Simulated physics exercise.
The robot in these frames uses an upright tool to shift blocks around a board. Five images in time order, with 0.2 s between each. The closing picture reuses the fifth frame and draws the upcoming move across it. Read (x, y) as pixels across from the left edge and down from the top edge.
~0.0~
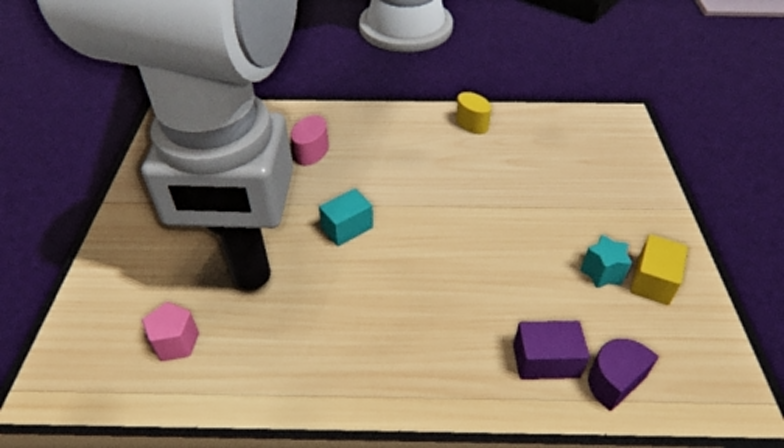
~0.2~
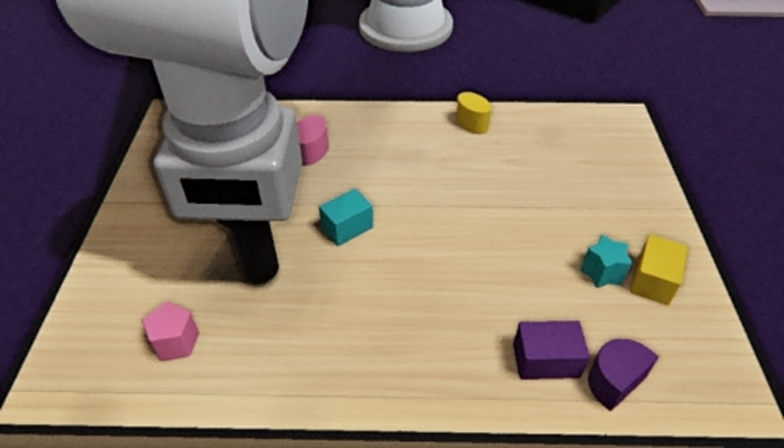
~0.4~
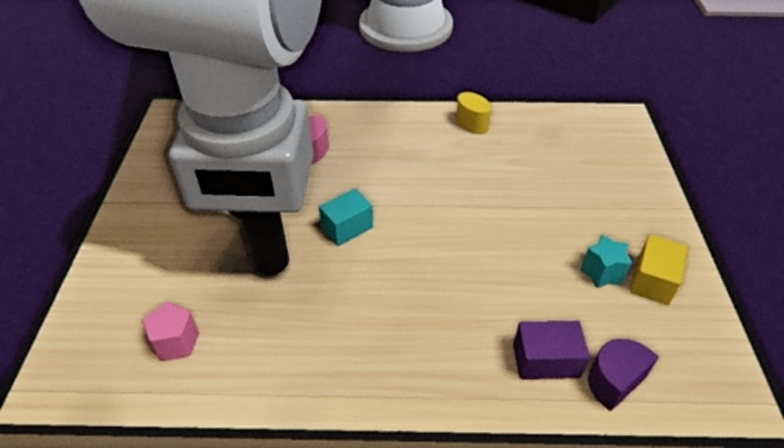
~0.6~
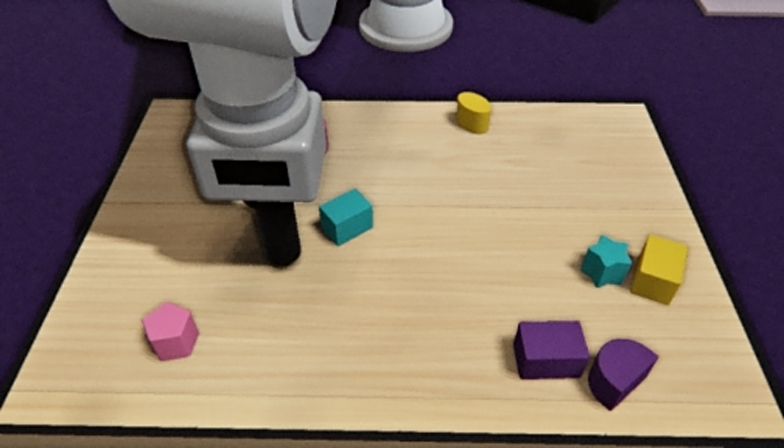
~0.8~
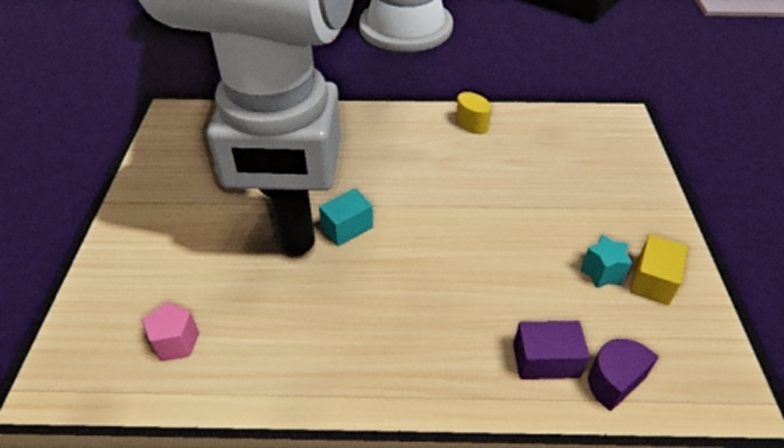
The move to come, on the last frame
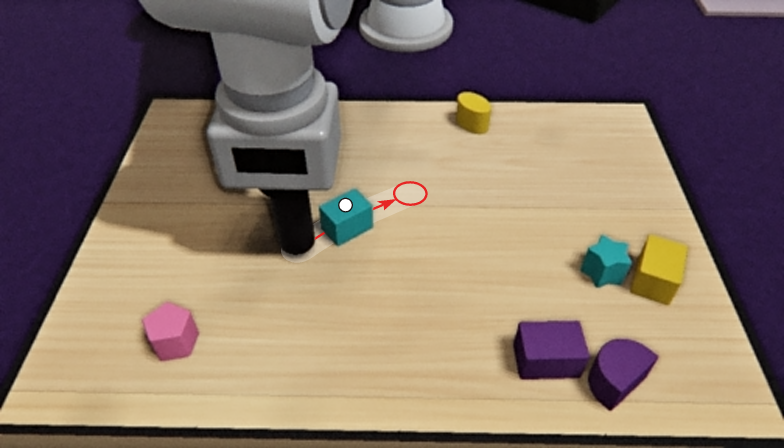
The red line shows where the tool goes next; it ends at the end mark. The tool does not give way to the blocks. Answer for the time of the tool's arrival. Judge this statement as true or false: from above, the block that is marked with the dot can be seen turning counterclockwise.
The statement is incorrect.
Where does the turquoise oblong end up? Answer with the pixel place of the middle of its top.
I'd place it at (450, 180), taking the centre of its top.
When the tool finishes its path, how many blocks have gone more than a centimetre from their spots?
Once the path ends, one block will have shifted.
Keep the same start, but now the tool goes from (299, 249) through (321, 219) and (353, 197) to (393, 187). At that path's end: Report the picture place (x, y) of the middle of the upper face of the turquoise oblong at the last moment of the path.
I'd guess (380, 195).
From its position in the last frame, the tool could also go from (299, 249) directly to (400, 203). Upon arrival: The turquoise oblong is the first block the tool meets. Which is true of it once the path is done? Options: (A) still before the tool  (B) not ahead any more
That would be A.
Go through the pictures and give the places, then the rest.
Tip of the tool at (252, 275), middles of tops, turquoise oblong at (346, 205), in the first picture.
Tool at (261, 269), nothing pushed, in the second picture.
Tool at (271, 261), nothing pushed, in the third picture.
Tool at (284, 252), nothing pushed, in the fourth picture.
Tool at (298, 242), turquoise oblong at (346, 205), in the fifth picture.
The line goes from (299, 249) through (354, 217) to (410, 193); the dot is on the turquoise oblong.
What follows on the original path. One third of the way, tool at (335, 219); turquoise oblong at (373, 196), turned 20° clockwise.
Two thirds of the way, tool at (374, 201); turquoise oblong at (413, 185), turned 45° clockwise.
At the end, tool at (410, 186); turquoise oblong at (450, 180), turned 75° clockwise.
